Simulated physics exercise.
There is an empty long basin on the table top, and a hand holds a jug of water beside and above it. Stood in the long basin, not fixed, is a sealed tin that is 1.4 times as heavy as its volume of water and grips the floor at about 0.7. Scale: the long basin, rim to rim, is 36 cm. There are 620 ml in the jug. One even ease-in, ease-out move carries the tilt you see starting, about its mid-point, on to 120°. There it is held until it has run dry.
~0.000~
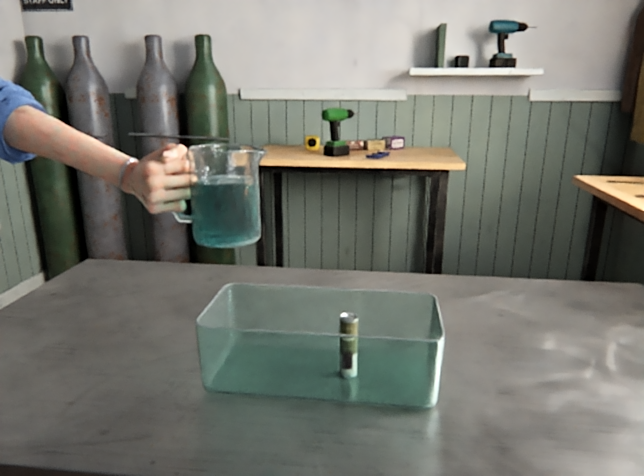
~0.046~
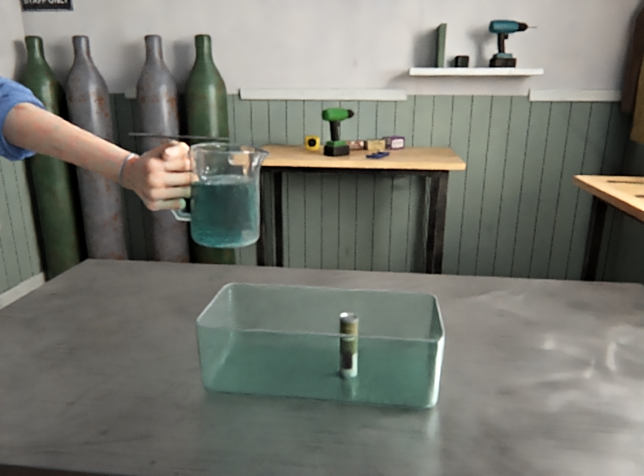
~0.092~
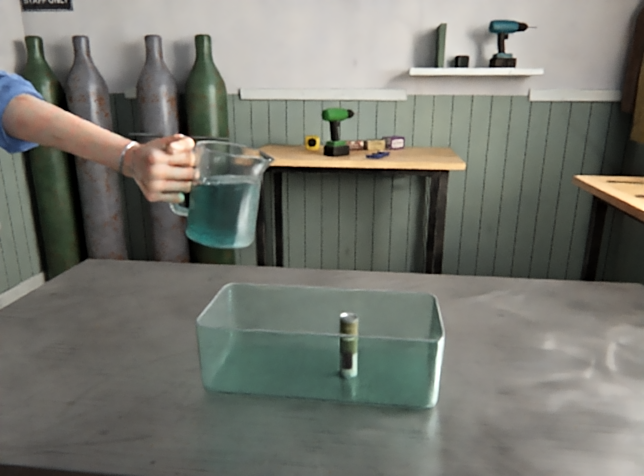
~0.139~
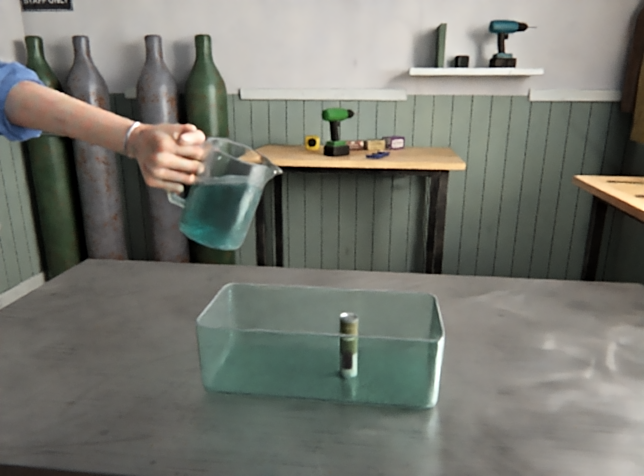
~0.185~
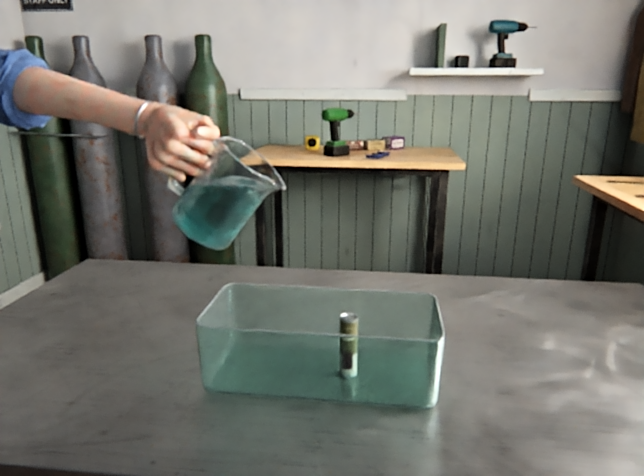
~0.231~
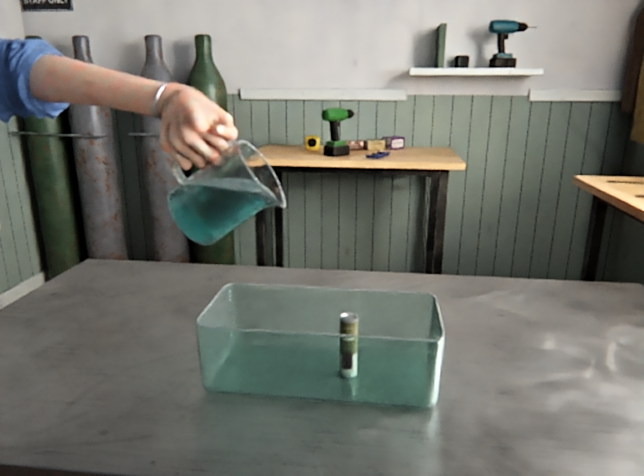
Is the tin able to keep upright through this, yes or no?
Yes, it remains upright.
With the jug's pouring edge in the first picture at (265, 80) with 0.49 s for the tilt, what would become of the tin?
Result: Tin tipped over.
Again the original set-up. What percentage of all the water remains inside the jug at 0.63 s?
Roughly 9 per cent.
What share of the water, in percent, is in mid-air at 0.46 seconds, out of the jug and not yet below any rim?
I'd put it at about 34 percent.
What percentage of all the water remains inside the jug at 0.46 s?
52 %.
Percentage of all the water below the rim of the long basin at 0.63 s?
72 per cent or thereabouts.
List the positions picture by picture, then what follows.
In the first frame, tilt 0°; pouring edge (267, 150); surface from (196, 180) to (256, 181); the long basin's rim runs from (211, 304) to (439, 316); the tin's top is at (349, 319).
In the second frame, tilt 3°; pouring edge (269, 153); surface from (196, 179) to (257, 181).
In the third frame, tilt 10°; pouring edge (275, 159); surface from (197, 180) to (259, 181).
In the fourth frame, tilt 22°; pouring edge (281, 172); surface from (196, 184) to (262, 182).
In the fifth frame, tilt 38°; pouring edge (286, 188); surface from (186, 194) to (268, 187).
In the sixth frame, tilt 55°; pouring edge (286, 206); surface from (176, 187) to (274, 195).
By 0.46 s the tilt is 119° and 53 per cent is still to pour; the tin stands where it began.
By 0.63 s the tilt is 120° and 9 per cent is still to pour; the tin stands where it began.
By 0.80 s the tilt is 120° and 0 per cent is still to pour; the tin stands where it began.
By 0.99 s the tilt is 120° and 0 per cent is still to pour; the tin stands where it began.
At rest the tin stands where it began.
